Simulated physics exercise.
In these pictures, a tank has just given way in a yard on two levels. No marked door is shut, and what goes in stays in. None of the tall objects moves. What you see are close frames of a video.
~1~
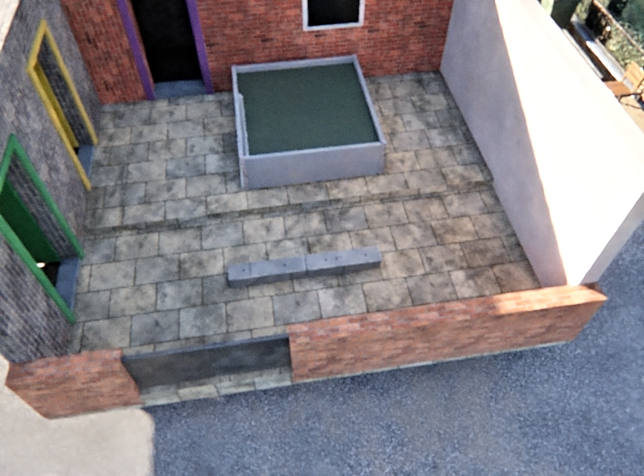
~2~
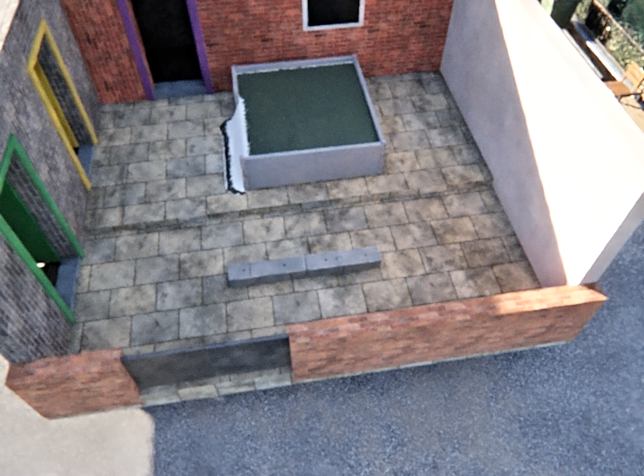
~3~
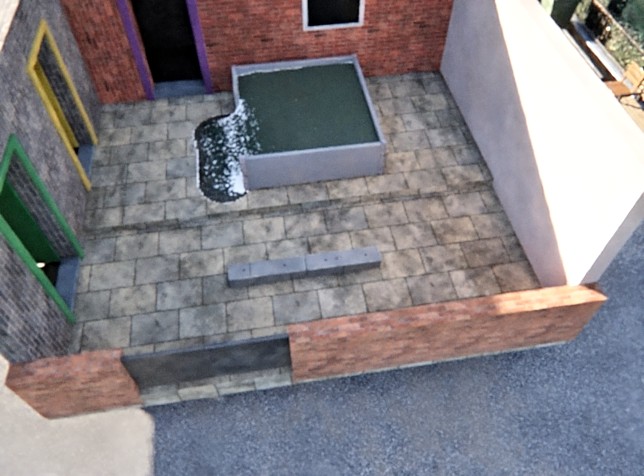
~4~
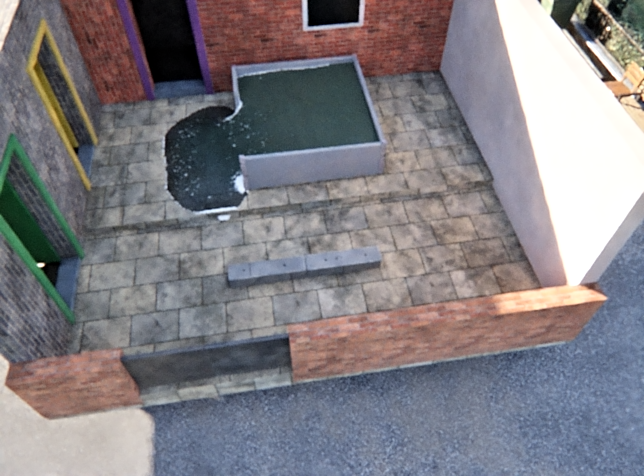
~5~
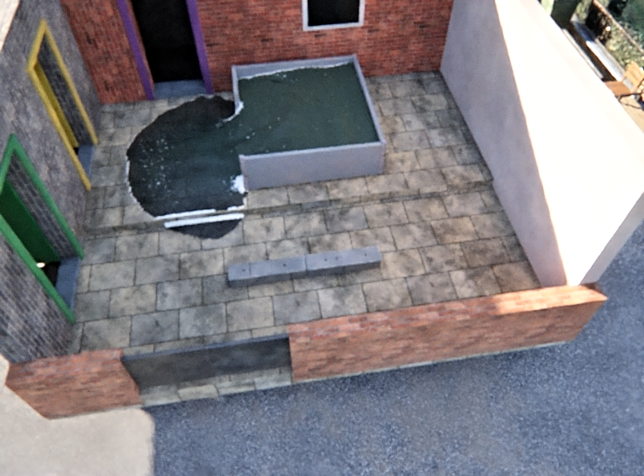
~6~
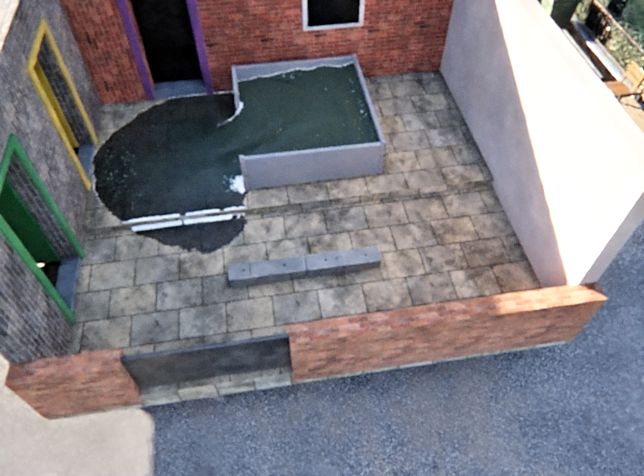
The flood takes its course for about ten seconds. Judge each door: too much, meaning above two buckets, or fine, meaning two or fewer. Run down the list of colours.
Green door: Too much, purple door: Fine, yellow door: Too much.
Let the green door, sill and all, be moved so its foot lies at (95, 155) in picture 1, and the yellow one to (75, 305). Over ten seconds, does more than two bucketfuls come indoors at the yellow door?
Door by door, the yellow door exceeds the limit.
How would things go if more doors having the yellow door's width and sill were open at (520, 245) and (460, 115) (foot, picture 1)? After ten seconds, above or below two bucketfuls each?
Well, the first one overshoots and the other one doesn't reach it.
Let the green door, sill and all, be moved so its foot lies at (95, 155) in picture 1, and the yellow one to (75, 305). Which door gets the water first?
Answer: The green door.
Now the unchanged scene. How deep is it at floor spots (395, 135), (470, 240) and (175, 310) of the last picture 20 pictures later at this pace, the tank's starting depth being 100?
My figures are about 0, 0 and 6 percent.
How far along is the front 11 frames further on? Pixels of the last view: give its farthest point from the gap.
Pixel estimate: (63, 387).
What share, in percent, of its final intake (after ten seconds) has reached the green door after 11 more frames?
Around 15 percent.
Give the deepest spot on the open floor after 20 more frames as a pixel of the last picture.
My estimate is about (65, 373).
A moment on, water covers 30 % of the floor; the green door wet at the sill, nothing in, the purple door wet at the sill, nothing in, the yellow door over two buckets in.
Next, water covers 35 % of the floor; the green door under two buckets in, the purple door wet at the sill, nothing in, the yellow door far over two buckets in.
Then, water covers 45 % of the floor; the green door over two buckets in, the purple door wet at the sill, nothing in, the yellow door far over two buckets in.
Later, water covers 65 % of the floor; the green door over two buckets in, the purple door wet at the sill, nothing in, the yellow door far over two buckets in.
In the end, water covers 80 % of the floor; the green door over two buckets in, the purple door wet at the sill, nothing in, the yellow door far over two buckets in.
